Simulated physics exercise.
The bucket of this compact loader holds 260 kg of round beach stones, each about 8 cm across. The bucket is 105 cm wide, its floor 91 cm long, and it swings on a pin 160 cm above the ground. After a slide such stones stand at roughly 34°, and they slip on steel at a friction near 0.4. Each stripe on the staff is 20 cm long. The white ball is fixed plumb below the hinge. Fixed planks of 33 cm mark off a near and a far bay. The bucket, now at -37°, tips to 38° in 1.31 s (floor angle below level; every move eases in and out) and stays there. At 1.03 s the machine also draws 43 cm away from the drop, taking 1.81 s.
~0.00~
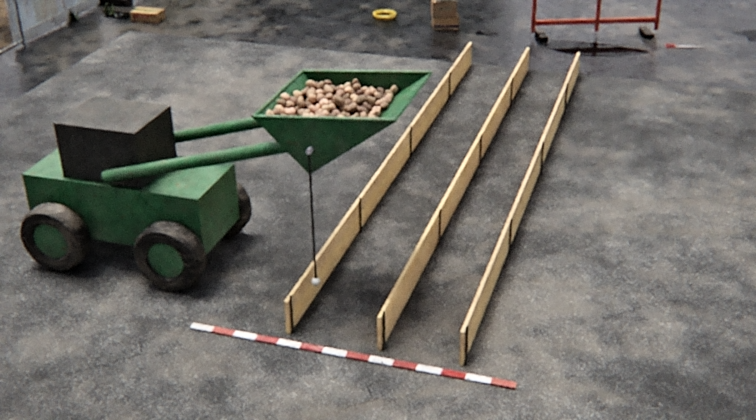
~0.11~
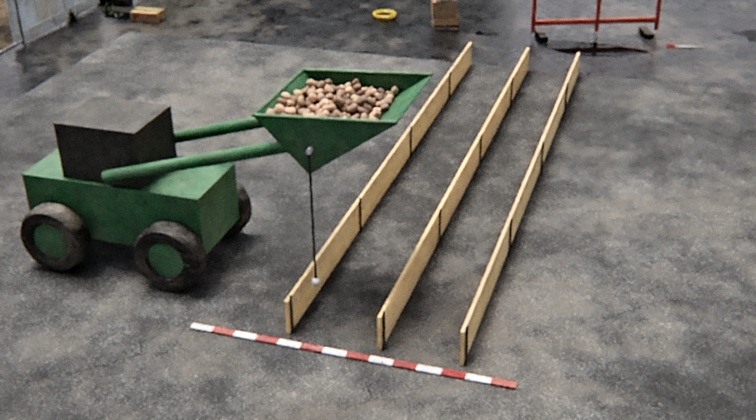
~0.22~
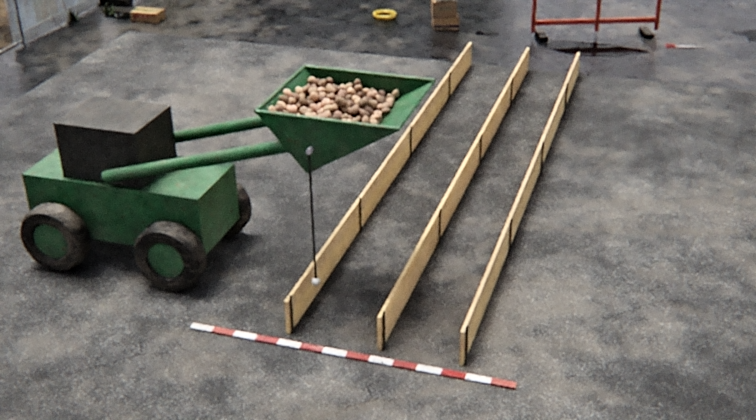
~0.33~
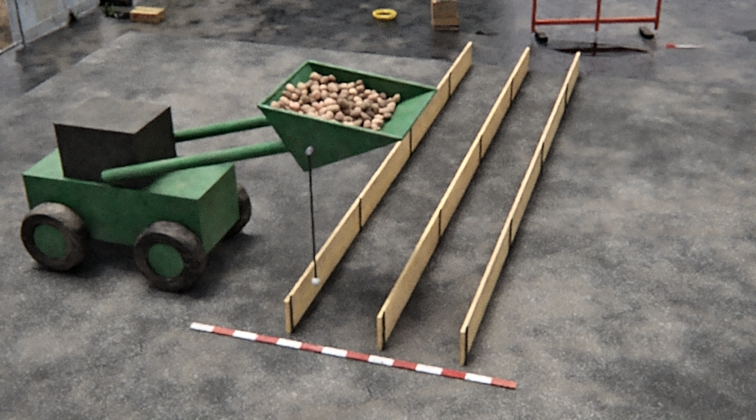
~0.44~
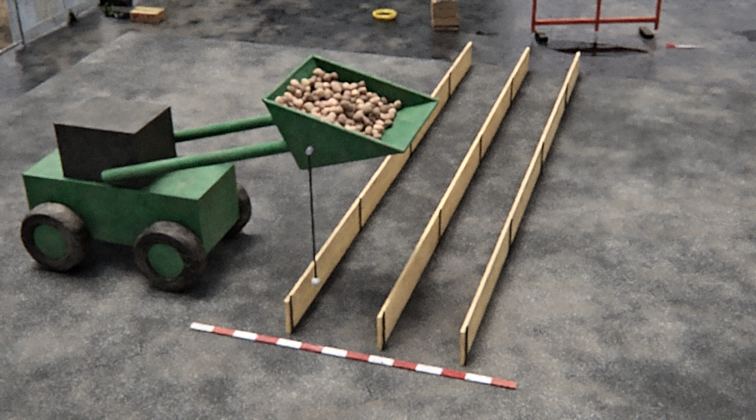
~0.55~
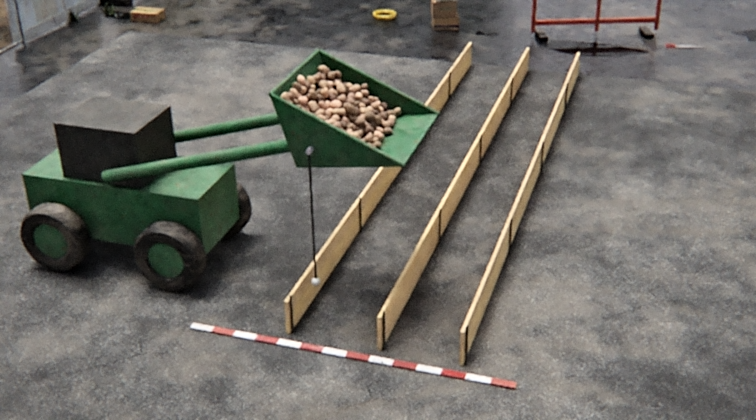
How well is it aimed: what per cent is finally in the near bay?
Some 0 per cent of it.
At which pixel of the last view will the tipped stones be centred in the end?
Their middle is at about (451, 293).
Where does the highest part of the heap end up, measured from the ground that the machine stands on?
Some 28 cm above that level.
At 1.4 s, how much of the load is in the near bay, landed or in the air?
About 15 per cent by then.
After 1.0 s the floor is at 26°; 100 % in the bucket; the foremost stones are at (384, 165).
After 1.4 s the floor is at 38°; 53 % in the bucket, 17 % in the near bay, 30 % in the far bay; the foremost stones are at (441, 270).
After 3.3 s the floor is at 38°; 0 % in the bucket, 100 % in the far bay; the foremost stones are at (478, 301).
After 5.9 s the floor is at 38°; 0 % in the bucket, 100 % in the far bay; the foremost stones are at (478, 301).
